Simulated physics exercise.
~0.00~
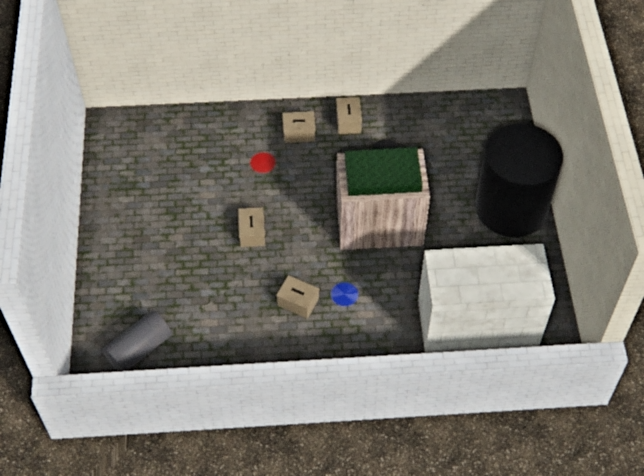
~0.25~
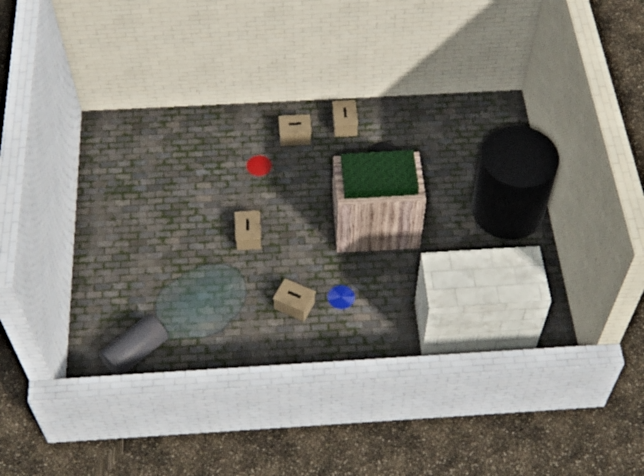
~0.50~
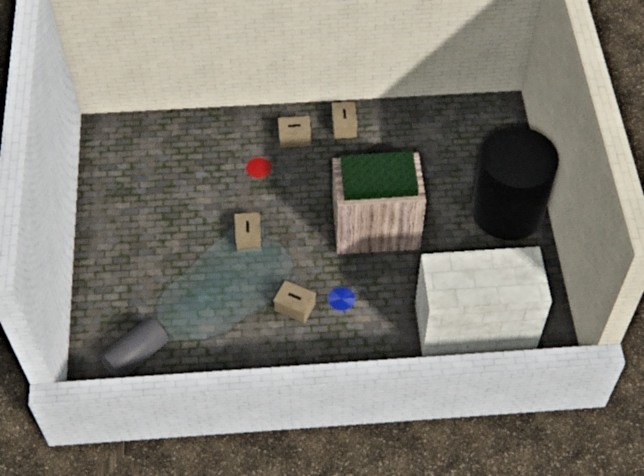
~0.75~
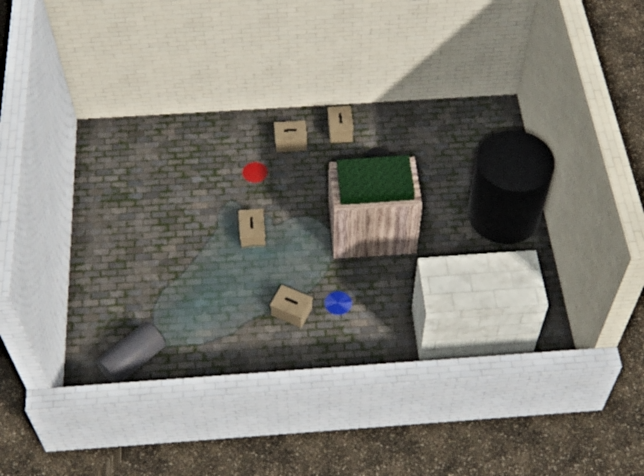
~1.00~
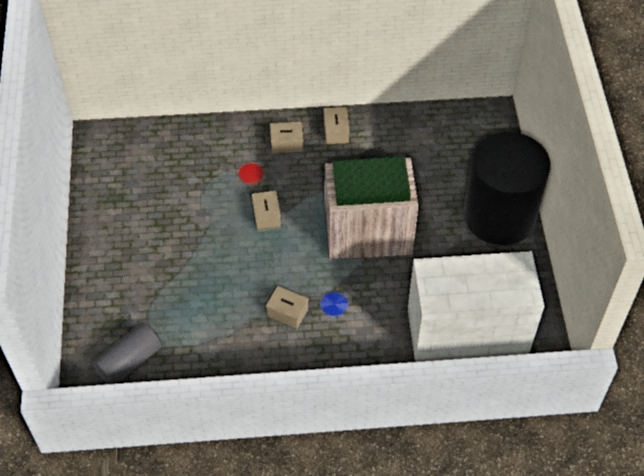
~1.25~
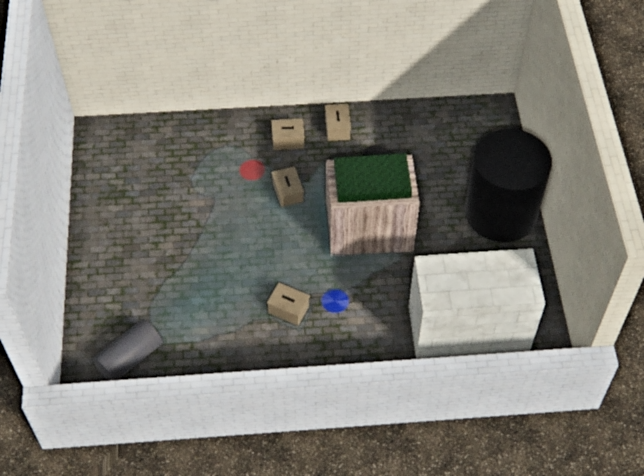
In a walled, paved lot, water spread from a gray pipe at the lower left across the bricks, pushing one small tan box toward the green-topped block and reaching the red patch while other boxes stayed put.
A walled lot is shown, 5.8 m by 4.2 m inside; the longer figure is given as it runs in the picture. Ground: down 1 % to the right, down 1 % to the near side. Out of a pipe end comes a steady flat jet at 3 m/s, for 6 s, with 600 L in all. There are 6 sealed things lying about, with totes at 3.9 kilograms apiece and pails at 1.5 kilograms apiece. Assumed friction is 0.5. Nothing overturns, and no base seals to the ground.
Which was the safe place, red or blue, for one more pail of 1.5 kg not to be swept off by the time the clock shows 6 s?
The safe place was blue.
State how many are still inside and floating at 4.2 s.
My tally comes to 2.
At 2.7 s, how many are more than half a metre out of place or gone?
At that time I count 2.
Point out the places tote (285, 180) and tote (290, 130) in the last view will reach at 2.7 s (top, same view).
Roughly (365, 120), then roughly (281, 104).
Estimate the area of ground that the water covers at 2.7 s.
Roughly 8.5 m2 of it is wet.
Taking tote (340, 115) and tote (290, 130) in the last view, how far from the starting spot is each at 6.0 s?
250 cm and 100 cm respectively.
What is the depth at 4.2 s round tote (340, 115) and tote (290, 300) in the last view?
Depths: Near 4 cm, then near 1 cm.
After 1.8 s on red it would be 35 cm off in 1 cm of water; on blue it would be 0 cm off in 0 cm of water.
After 2.7 s on red it would be 54 cm off in 2 cm of water; on blue it would be 0 cm off in 0 cm of water.
After 4.2 s on red it would be 49 cm off in 2 cm of water; on blue it would be 0 cm off in 0 cm of water.
After 6.0 s on red it would be 112 cm off in 1 cm of water; on blue it would be 0 cm off in 0 cm of water.
